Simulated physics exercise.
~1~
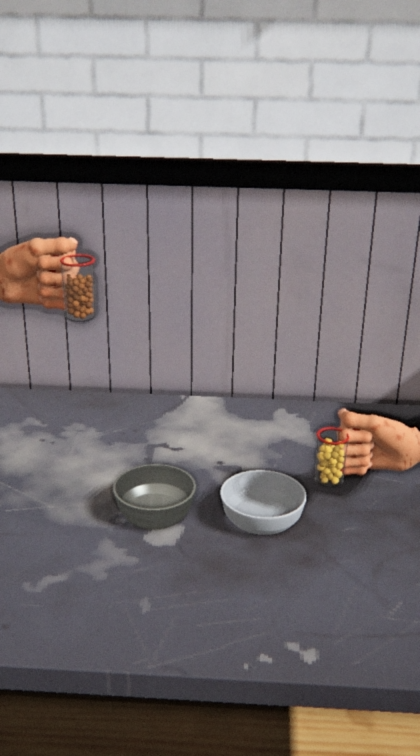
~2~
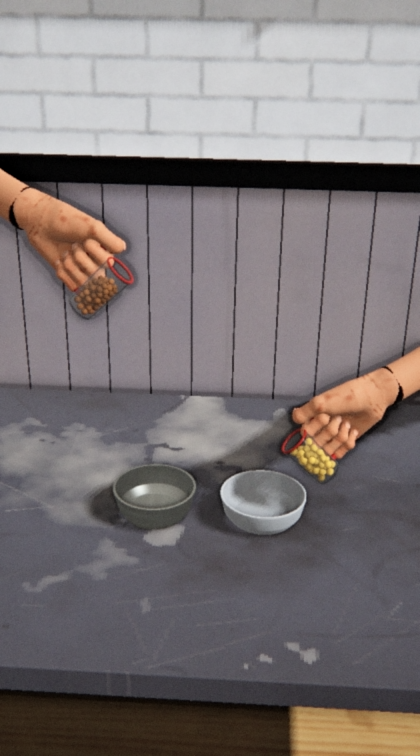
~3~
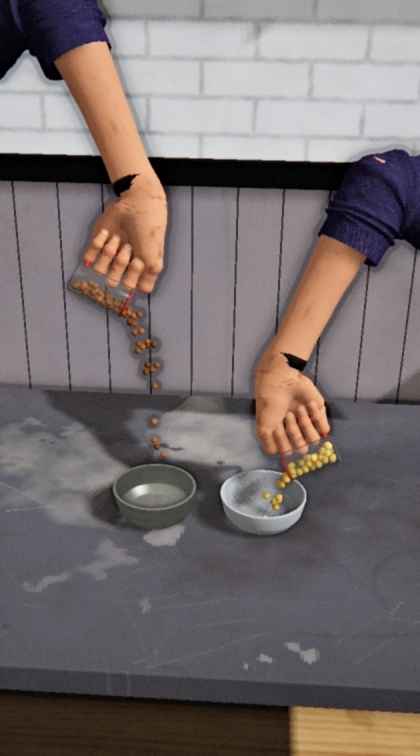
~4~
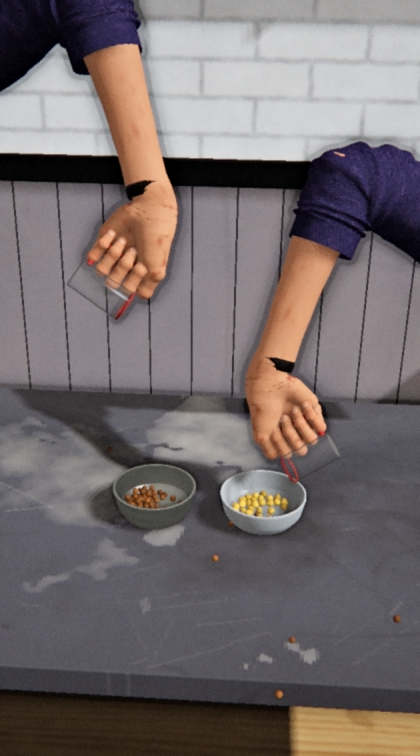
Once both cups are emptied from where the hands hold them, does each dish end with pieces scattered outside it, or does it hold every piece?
The left dish ends with a few brown pieces scattered around it on the table, though most are inside. The right dish holds every one of its yellow pieces.
